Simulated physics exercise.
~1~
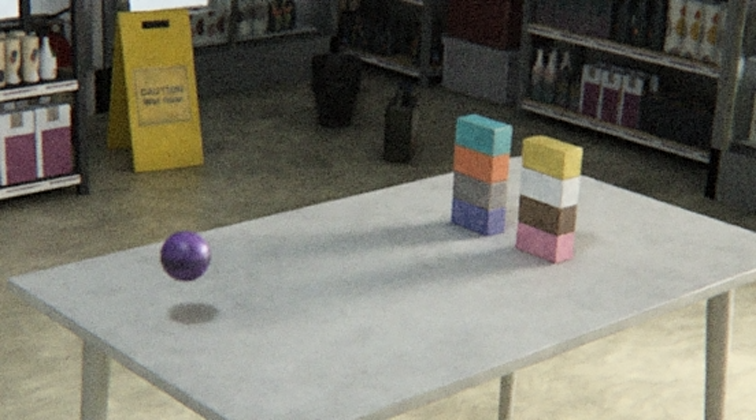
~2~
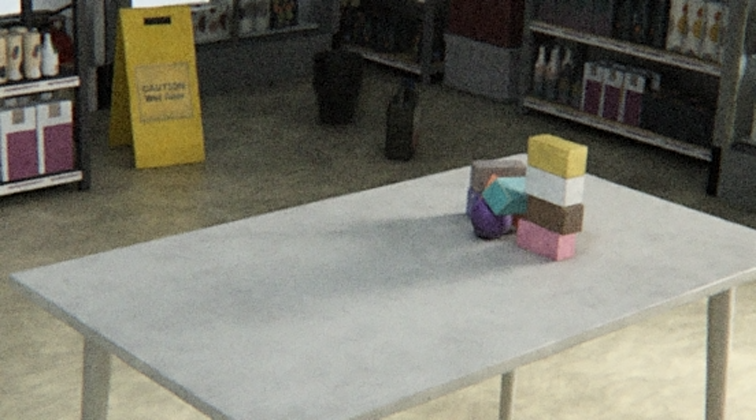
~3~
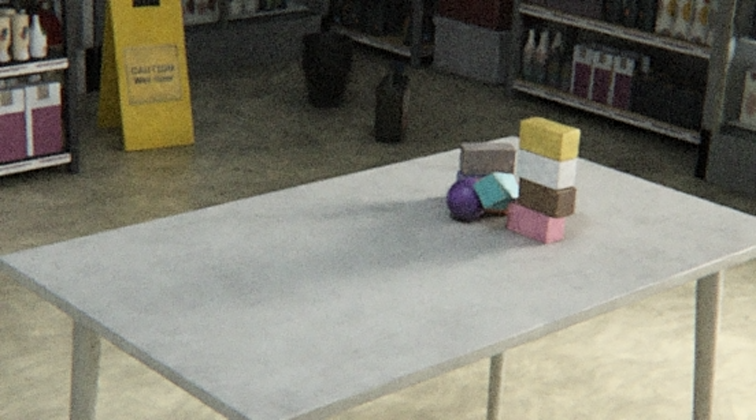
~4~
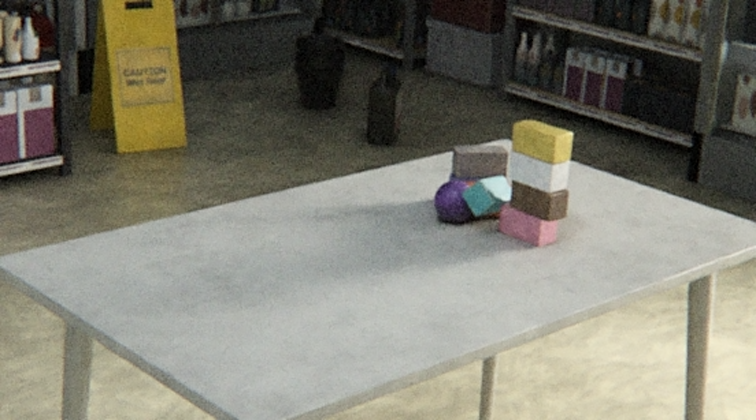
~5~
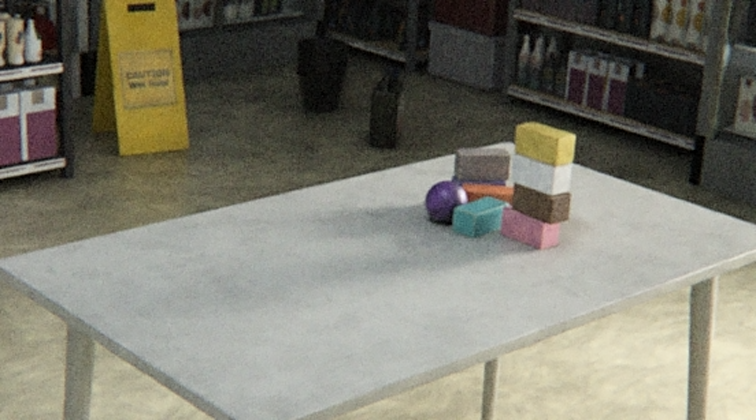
A purple ball flies in over the left side of a pale table in a shop, heading toward two small towers of coloured blocks standing side by side. It strikes the left tower, which breaks apart, its turquoise and orange blocks dropping and tipping beside the other tower while the grey one stays at the back. The ball then rolls back slightly to the left, with the turquoise block leaning against the heap. Finally the turquoise block slips down to lie on the tabletop beside the ball, the orange and grey blocks behind it. The tower of yellow, white, brown and pink blocks still stands.
